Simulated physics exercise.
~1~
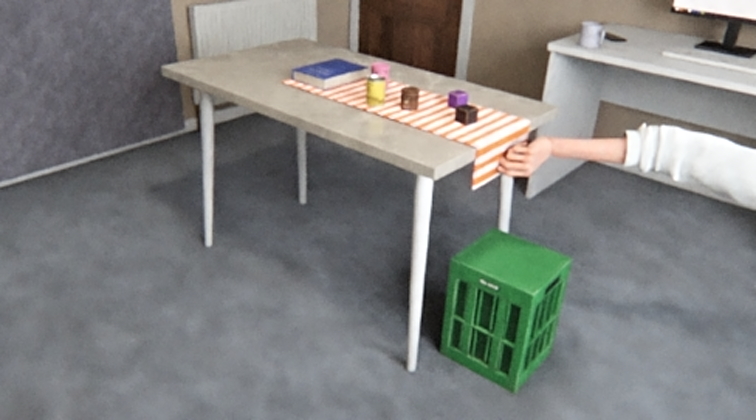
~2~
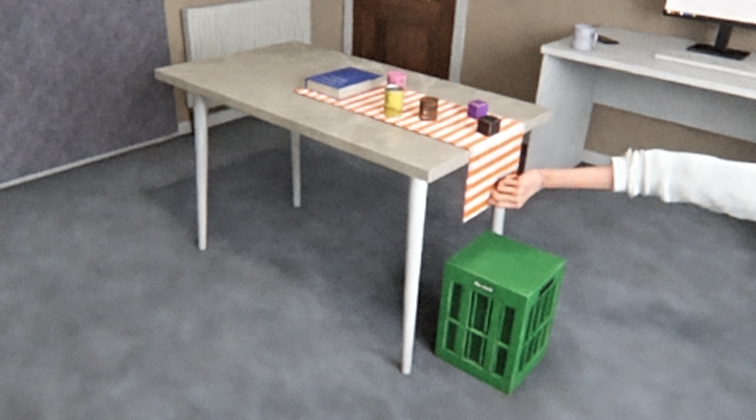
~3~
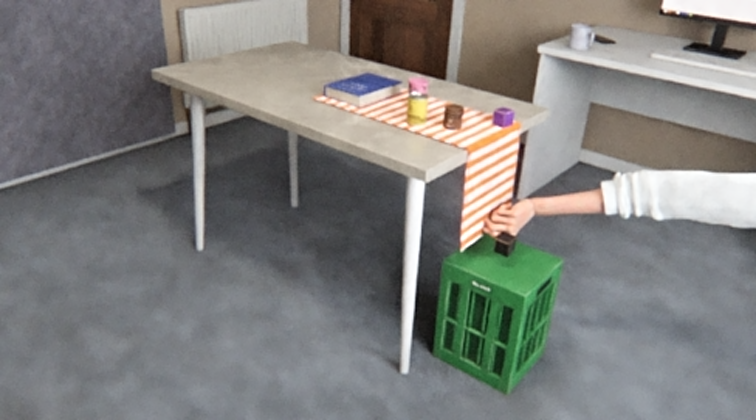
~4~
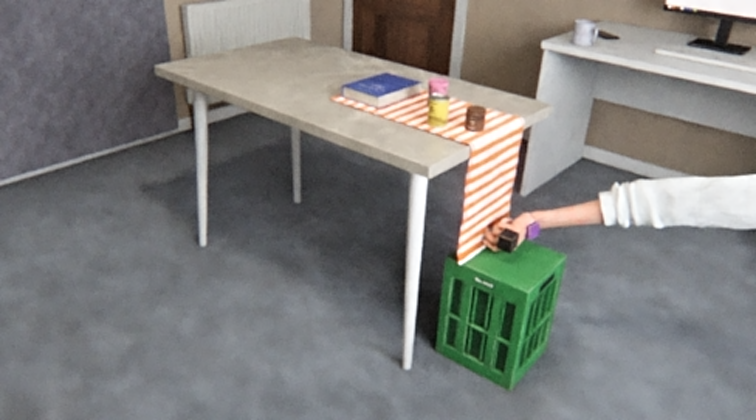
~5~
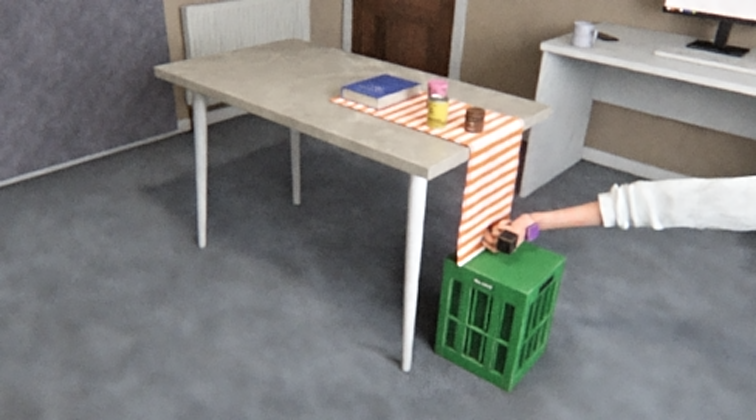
At first, a hand at the right grips the hanging end of an orange and white striped scarf laid across a table, with a blue book, a pink item, a yellow can, a brown pot, a purple cube and a black cube on top. The hand draws the cloth slowly downward, and the objects slide right toward the edge. The black cube drops over first, down by the hand above the green crate. The purple cube follows it down. Finally the cloth's hem rests at the crate and the pulling stops, with the can and pot still upright on the table.
